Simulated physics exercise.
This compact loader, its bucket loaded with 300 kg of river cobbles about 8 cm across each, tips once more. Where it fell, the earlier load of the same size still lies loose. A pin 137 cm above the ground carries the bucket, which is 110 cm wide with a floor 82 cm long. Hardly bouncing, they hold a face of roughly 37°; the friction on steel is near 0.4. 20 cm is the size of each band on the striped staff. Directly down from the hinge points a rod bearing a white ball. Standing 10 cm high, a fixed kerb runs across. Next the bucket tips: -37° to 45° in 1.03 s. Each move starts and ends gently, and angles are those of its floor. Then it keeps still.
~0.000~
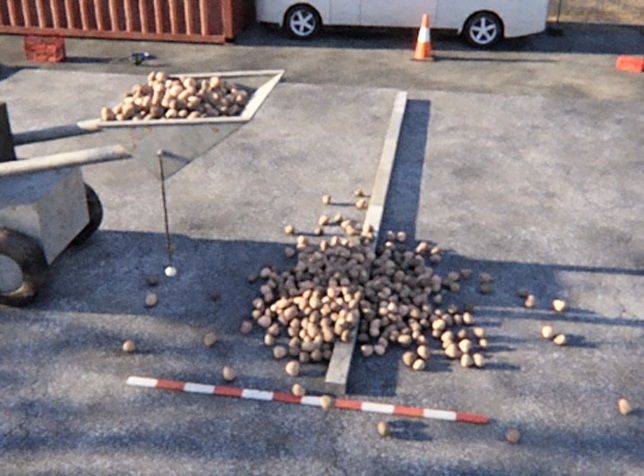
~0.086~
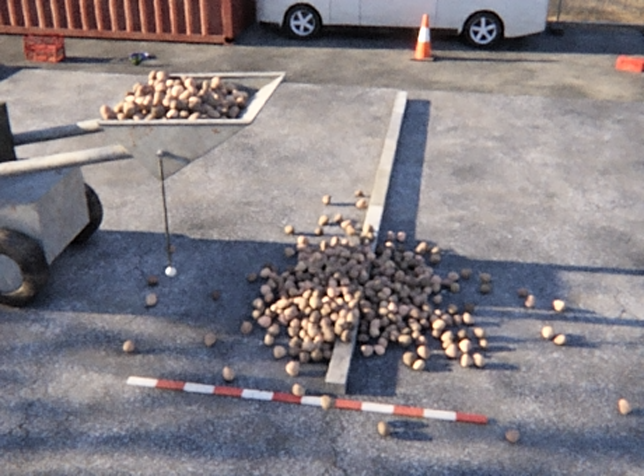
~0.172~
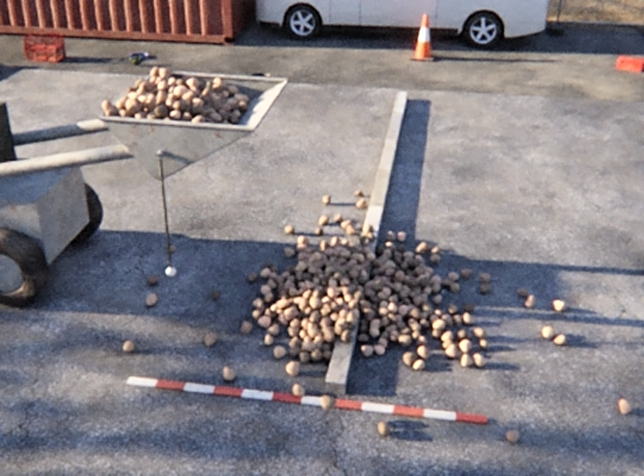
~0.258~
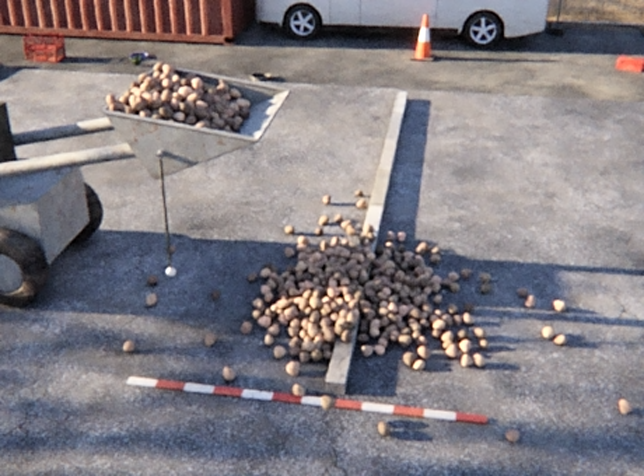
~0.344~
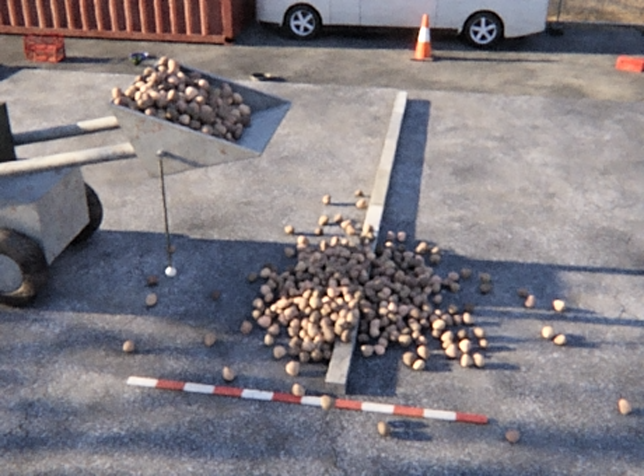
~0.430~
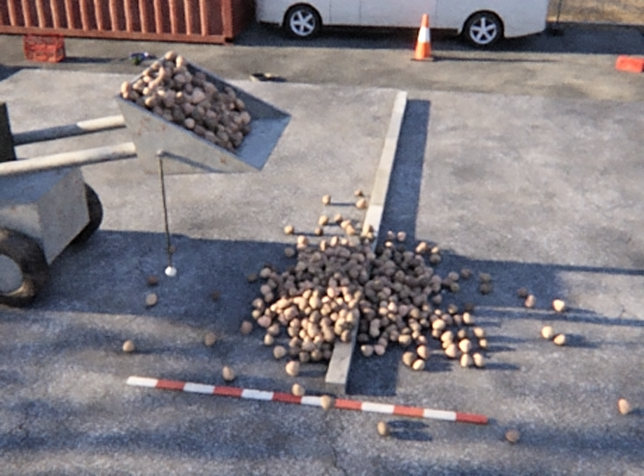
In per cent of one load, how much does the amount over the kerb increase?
About 3 per cent.
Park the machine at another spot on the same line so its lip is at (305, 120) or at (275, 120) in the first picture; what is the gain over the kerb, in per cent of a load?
Some 40 percent first and 15 percent second.
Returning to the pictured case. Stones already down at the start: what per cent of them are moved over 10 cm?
Some 10 percent, give or take.
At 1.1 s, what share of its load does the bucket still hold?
45 % still inside.
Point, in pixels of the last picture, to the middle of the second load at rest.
I'd put their centre close to (295, 281).
After 0.8 s the floor is at 32°; in per cent of one load, 100 in the bucket, 64 on this side of the kerb, 38 over the kerb; the foremost stones are at (542, 332).
After 1.1 s the floor is at 45°; in per cent of one load, 43 in the bucket, 120 on this side of the kerb, 38 over the kerb; the foremost stones are at (542, 332).
After 1.5 s the floor is at 45°; in per cent of one load, 2 in the bucket, 162 on this side of the kerb, 39 over the kerb; the foremost stones are at (542, 332).
After 4.0 s the floor is at 45°; in per cent of one load, 0 in the bucket, 160 on this side of the kerb, 42 over the kerb; the foremost stones are at (542, 332). Net gain over the kerb, 3.
